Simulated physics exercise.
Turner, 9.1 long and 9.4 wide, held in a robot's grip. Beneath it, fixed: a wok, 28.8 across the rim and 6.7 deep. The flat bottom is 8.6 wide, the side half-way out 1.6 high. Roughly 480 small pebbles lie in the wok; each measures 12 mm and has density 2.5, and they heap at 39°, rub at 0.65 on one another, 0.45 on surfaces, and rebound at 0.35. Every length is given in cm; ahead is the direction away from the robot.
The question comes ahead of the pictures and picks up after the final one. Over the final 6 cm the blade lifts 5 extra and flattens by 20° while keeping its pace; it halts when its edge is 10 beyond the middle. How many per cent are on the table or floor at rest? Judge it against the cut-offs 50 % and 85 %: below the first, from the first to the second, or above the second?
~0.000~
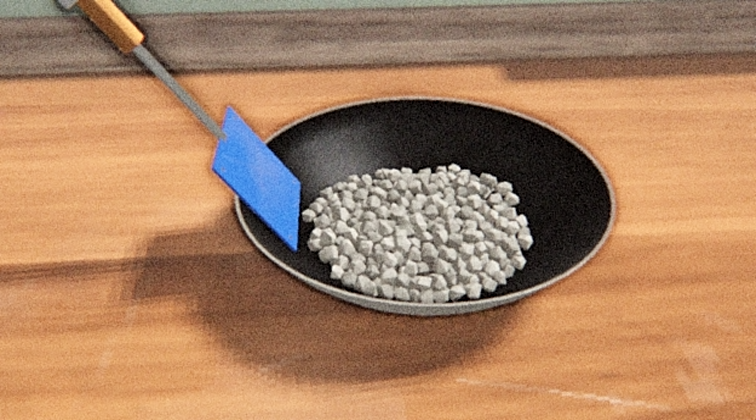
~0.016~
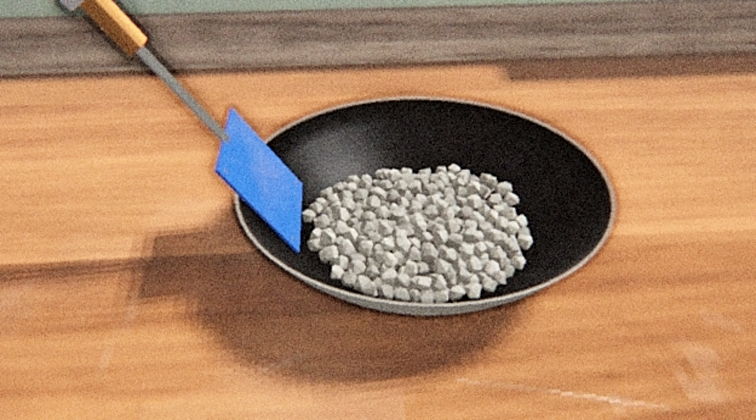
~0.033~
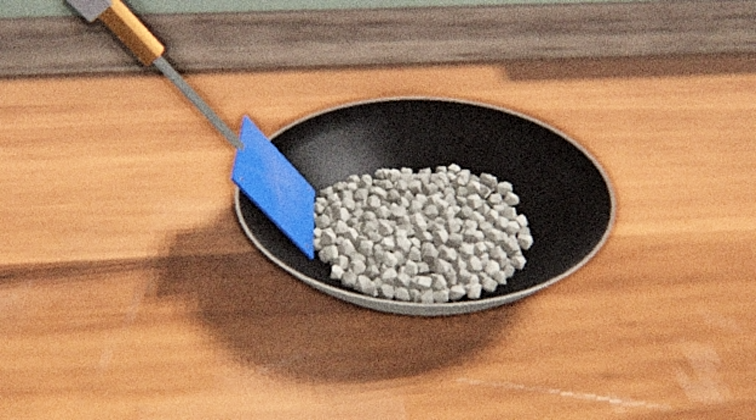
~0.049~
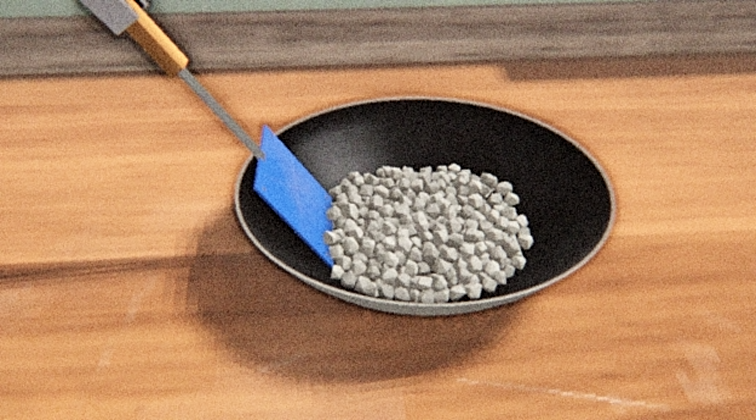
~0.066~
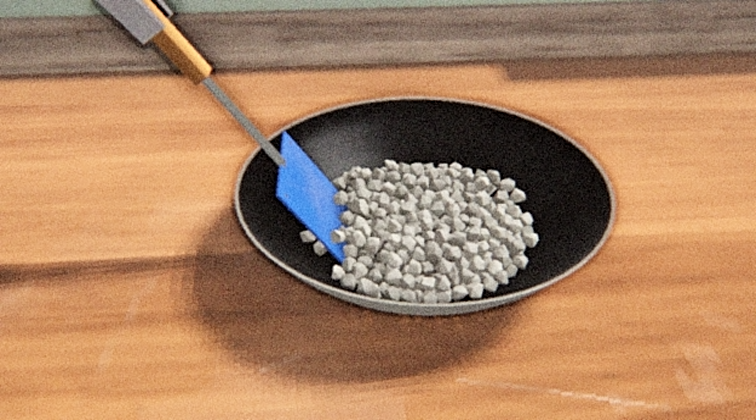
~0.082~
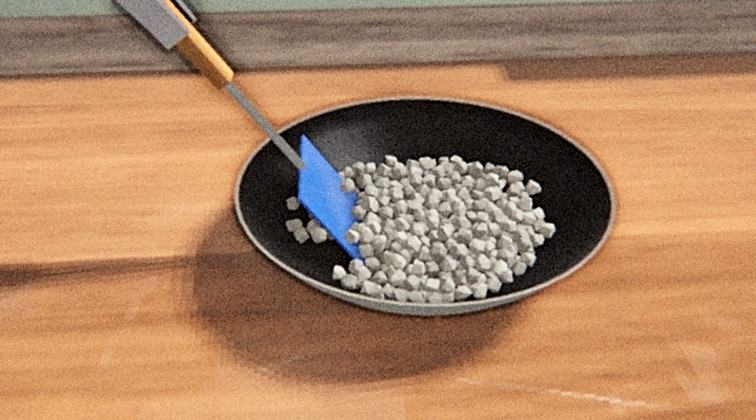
Below 50 %.
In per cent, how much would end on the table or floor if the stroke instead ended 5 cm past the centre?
Close to 5 per cent would end on the table or floor.
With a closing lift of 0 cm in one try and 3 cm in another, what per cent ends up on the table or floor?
Roughly 45 per cent, then 45 per cent.
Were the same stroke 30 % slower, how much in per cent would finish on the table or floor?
About 35 %.
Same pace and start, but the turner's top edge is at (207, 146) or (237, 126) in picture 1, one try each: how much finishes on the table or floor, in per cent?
Around 40 per cent, then around 40 per cent.
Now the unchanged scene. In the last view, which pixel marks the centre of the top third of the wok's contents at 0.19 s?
(549, 175).
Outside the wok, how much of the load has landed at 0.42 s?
Roughly 20 percent.
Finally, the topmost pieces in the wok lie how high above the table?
6.5 cm.
After 0.14 s, sloping 56°, highest piece 12 above the table; 477 in the wok, 1 on the blade or in flight.
After 0.19 s, sloping 50°, highest piece 17 above the table; 471 in the wok, 7 on the blade or in flight.
After 0.42 s, sloping 36°, highest piece 19 above the table; 288 in the wok, 95 on the table or floor, 95 on the blade or in flight.
After 1.47 s, sloping 36°, highest piece 8 above the table; 288 in the wok, 190 on the table or floor.
At rest, 288 in the wok, 190 on the table or floor. That is 40 % on the table or floor.
